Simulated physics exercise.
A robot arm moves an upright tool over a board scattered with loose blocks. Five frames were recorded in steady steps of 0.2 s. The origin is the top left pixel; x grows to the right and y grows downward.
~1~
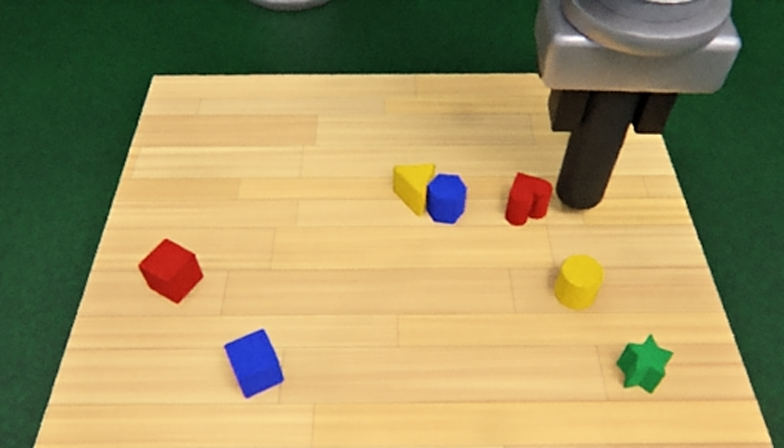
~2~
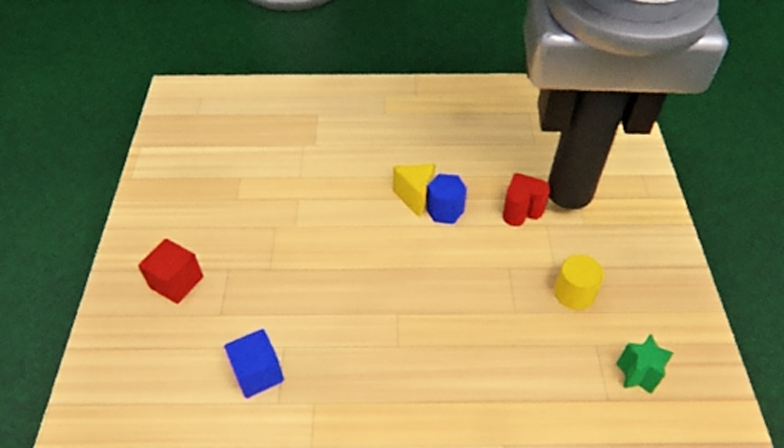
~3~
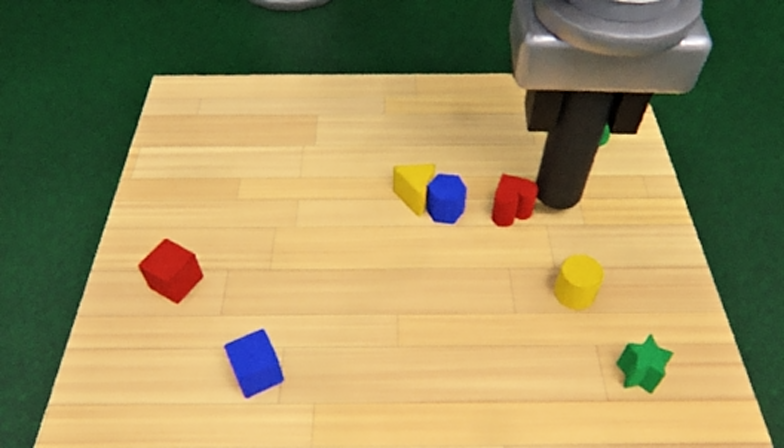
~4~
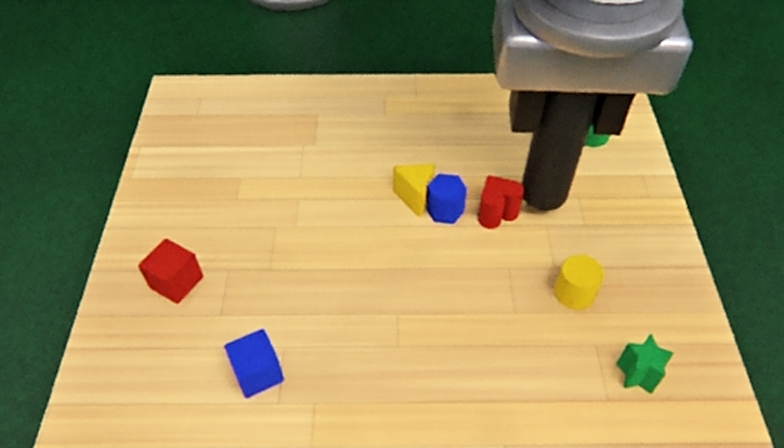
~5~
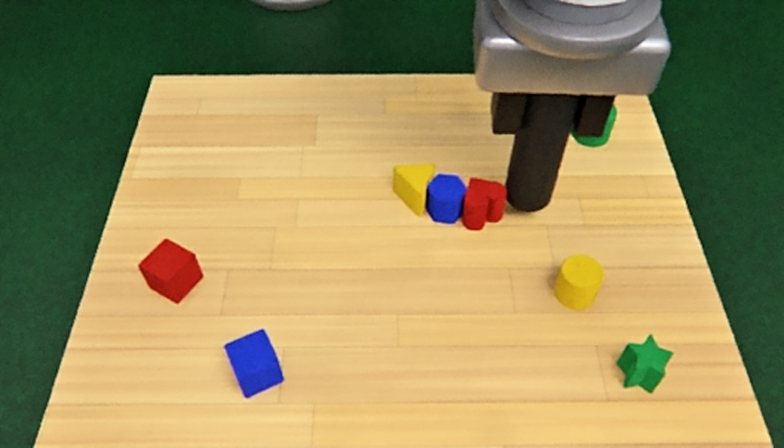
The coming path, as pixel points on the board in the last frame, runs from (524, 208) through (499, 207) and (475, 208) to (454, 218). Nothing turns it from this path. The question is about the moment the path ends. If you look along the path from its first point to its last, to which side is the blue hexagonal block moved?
Over to the left.
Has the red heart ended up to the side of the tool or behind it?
It seems not.
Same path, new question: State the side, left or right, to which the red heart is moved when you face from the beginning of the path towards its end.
It moves left.
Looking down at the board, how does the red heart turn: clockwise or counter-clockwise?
Spin direction: Counter-clockwise.
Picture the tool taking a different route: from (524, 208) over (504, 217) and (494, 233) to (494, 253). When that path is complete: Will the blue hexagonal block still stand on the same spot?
My answer is no.
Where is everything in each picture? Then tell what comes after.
The first frame shows tool tip at (579, 192); block tops, yellow triangle at (416, 174); blue hexagonal block at (447, 186); red heart at (530, 187); yellow cylinder at (583, 270).
The second frame shows tool at (570, 192); red heart at (527, 187).
The third frame shows tool at (558, 192); red heart at (515, 188).
The fourth frame shows tool at (544, 193); red heart at (501, 189).
The fifth frame shows tool at (528, 194); yellow triangle at (416, 174); blue hexagonal block at (447, 186); red heart at (484, 191); yellow cylinder at (583, 270).
What follows on the original path. Halfway along, tool at (489, 194); yellow triangle at (403, 173), turned 40° clockwise; blue hexagonal block at (411, 197), turned 25° clockwise; red heart at (450, 201), turned 35° anticlockwise.
At the end, tool at (455, 204); yellow triangle at (403, 172), turned 40° clockwise; blue hexagonal block at (384, 207), turned 55° clockwise; red heart at (422, 217), turned 60° anticlockwise; yellow cylinder in place.
